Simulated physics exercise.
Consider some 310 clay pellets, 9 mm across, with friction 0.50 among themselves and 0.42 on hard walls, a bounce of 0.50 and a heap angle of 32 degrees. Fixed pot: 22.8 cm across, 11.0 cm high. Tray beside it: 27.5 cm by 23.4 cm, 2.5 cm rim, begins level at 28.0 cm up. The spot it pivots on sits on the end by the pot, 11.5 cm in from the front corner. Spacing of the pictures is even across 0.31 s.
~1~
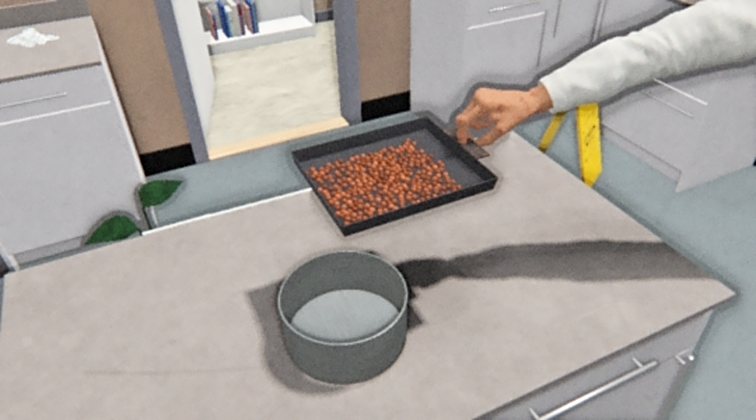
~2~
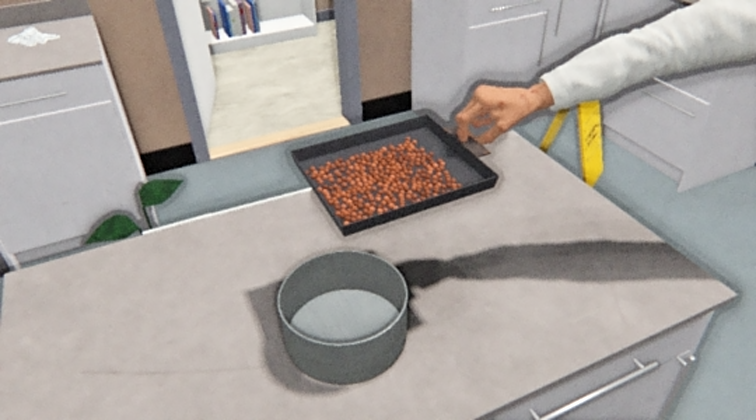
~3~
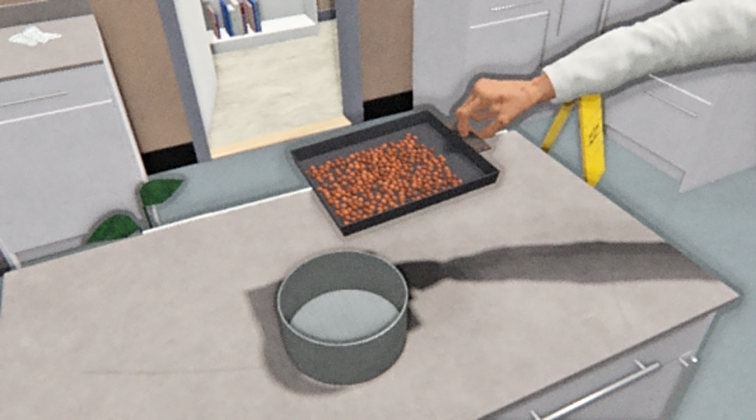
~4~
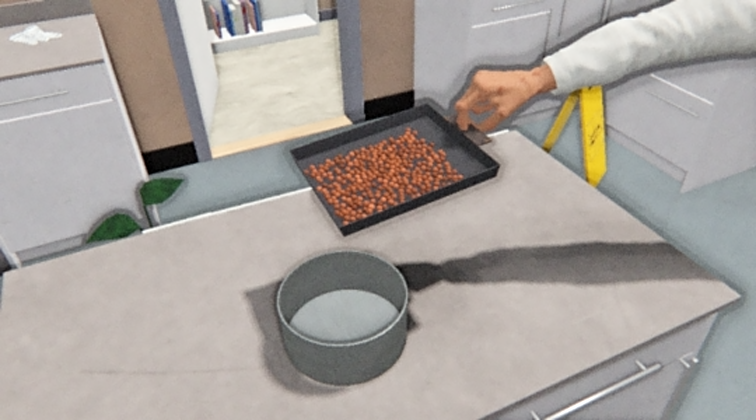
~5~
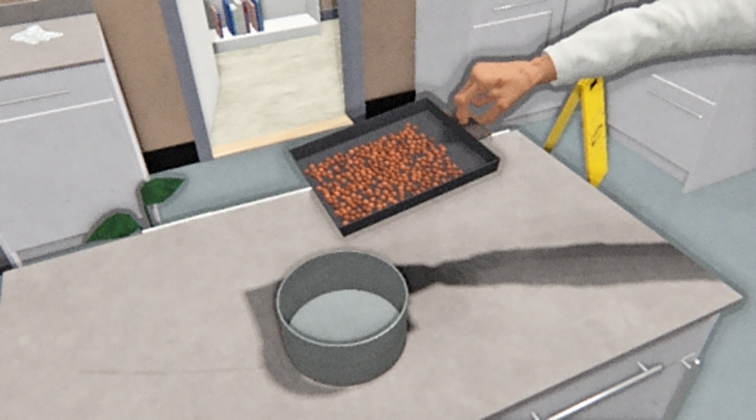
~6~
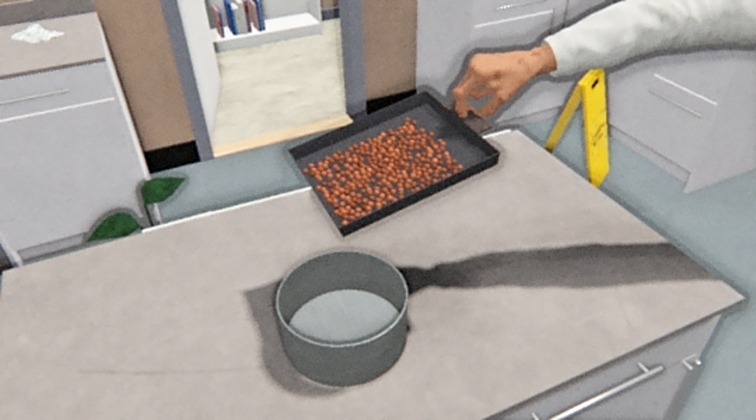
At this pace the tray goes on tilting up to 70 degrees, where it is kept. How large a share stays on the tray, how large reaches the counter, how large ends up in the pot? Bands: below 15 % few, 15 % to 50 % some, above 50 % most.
Result: Tray: Most, counter: Few, pot: Few.
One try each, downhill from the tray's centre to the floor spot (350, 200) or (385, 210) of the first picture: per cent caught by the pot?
First try: About 0 percent; second try: About 0 percent.
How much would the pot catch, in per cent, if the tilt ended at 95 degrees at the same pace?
Then about 55 per cent.
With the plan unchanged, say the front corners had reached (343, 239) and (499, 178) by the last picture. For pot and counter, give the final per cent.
Pot 0 % / counter 0 %.
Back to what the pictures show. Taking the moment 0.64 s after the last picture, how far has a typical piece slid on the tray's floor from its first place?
Displacement on the tray: Roughly 5 cm.
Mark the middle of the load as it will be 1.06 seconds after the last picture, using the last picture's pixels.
Load centre, approx.: (335, 171) px.
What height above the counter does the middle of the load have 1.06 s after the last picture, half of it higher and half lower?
Height: Around 34 cm.
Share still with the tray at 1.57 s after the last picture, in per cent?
100 %, give or take.
Then, 0.64 s after the last picture, tilt 39 degrees; the tray holds 100 %, the pot 0 %.
Then, 1.06 s after the last picture, tilt 57 degrees; the tray holds 100 %, the pot 0 %.
Then, 1.57 s after the last picture, tilt 70 degrees; the tray holds 100 %, the pot 0 %.
In the end, tray 100 %, counter 0 %, pot 0 %.
